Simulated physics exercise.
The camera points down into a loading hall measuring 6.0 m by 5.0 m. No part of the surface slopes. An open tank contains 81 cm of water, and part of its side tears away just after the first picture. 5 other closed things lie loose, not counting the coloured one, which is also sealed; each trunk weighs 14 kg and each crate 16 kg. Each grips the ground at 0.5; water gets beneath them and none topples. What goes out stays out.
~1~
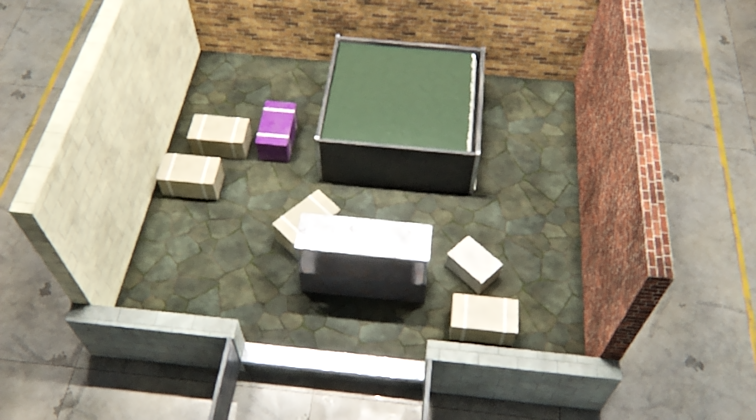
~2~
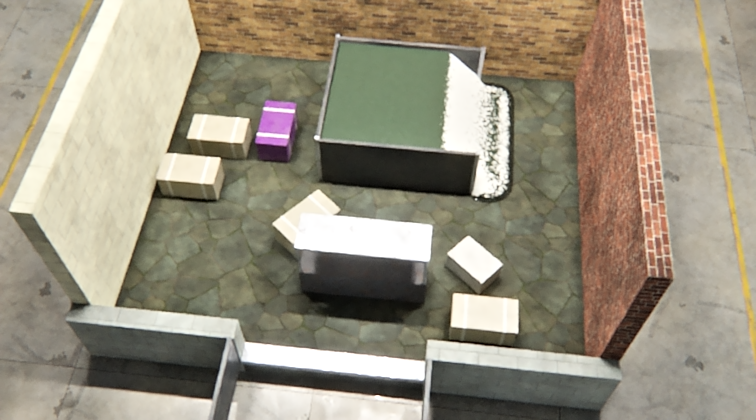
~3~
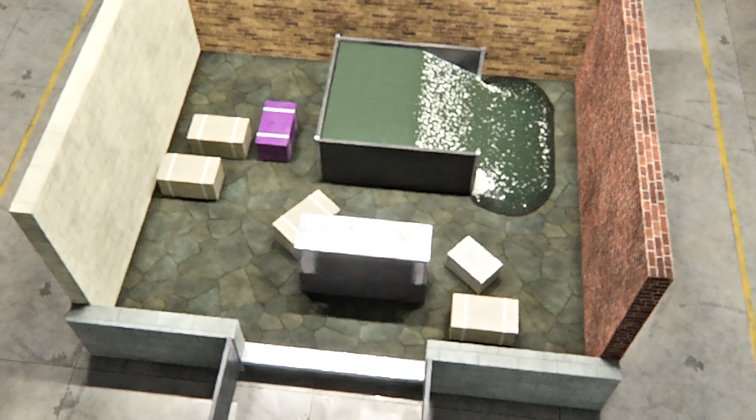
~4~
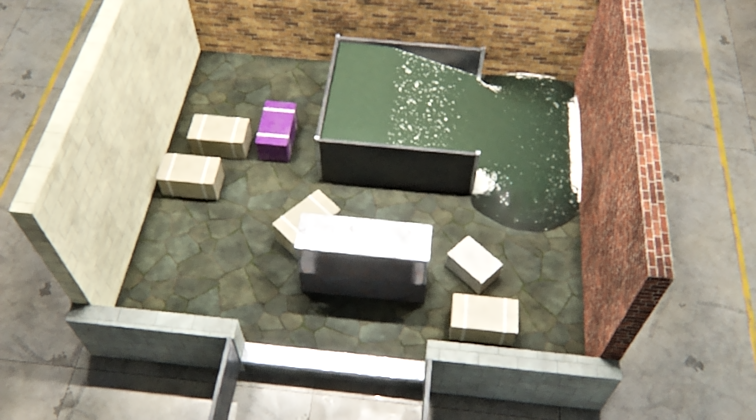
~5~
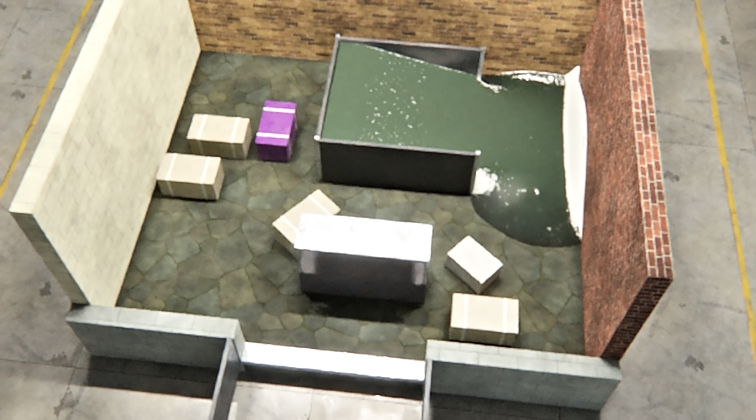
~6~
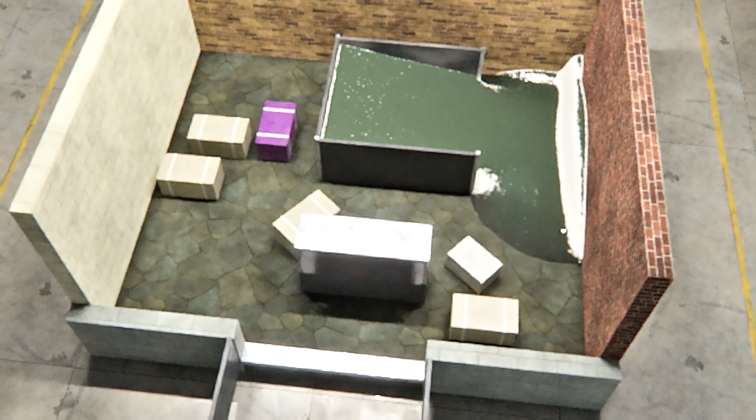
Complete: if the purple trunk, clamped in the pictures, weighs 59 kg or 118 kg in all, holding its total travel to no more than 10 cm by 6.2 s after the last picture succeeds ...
With either weight.
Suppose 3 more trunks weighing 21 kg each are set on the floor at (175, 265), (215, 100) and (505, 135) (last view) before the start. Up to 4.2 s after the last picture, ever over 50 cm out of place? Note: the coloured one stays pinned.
Per the listed order, stays closer, goes farther, goes farther.
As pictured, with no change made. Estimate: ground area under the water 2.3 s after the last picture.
At that time the wet patch spans about 19 m2.
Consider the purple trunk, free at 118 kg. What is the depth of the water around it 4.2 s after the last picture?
Around 2 cm.
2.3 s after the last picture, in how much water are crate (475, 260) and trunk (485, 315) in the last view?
Depth approx. 11 cm / 10 cm.
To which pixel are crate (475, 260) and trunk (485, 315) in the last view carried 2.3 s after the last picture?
I'd say close to (443, 273) and close to (328, 299).
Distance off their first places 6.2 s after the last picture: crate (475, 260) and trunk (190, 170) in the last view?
In turn they sit 200 cm and 150 cm away.
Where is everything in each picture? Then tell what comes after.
The purple trunk at (276, 123) rests on the ground; water covers 3.9 m2; 0 of 6 have shifted, in the first frame.
The purple trunk at (276, 123), on the bottom; 5.1 m2 under water; 0 of 6 have shifted, in the second frame.
The purple trunk at (276, 123), on the bottom; 6.7 m2 under water; 0 of 6 have shifted, in the third frame.
The purple trunk at (276, 123), on the bottom; water covers 8.1 m2; 0 of 6 have shifted, in the fourth frame.
The purple trunk at (276, 123) rests on the ground; 8.4 m2 under water; 0 of 6 have shifted, in the fifth frame.
The purple trunk at (276, 123), on the bottom; water covers 8.6 m2; 0 of 6 have shifted, in the sixth frame.
Then, 0.6 s after the last picture the purple trunk would be 0 cm from its start with 59 kg and 0 cm from its start with 118 kg; 0 cm of water round it then.
Then, 2.3 s after the last picture the purple trunk would be 0 cm from its start with 59 kg and 0 cm from its start with 118 kg; 0 cm of water round it then.
Then, 4.2 s after the last picture the purple trunk would be 0 cm from its start with 59 kg and 0 cm from its start with 118 kg; 2 cm of water round it then.
Then, 6.2 s after the last picture the purple trunk would be 0 cm from its start with 59 kg and 0 cm from its start with 118 kg; 5 cm of water round it then.
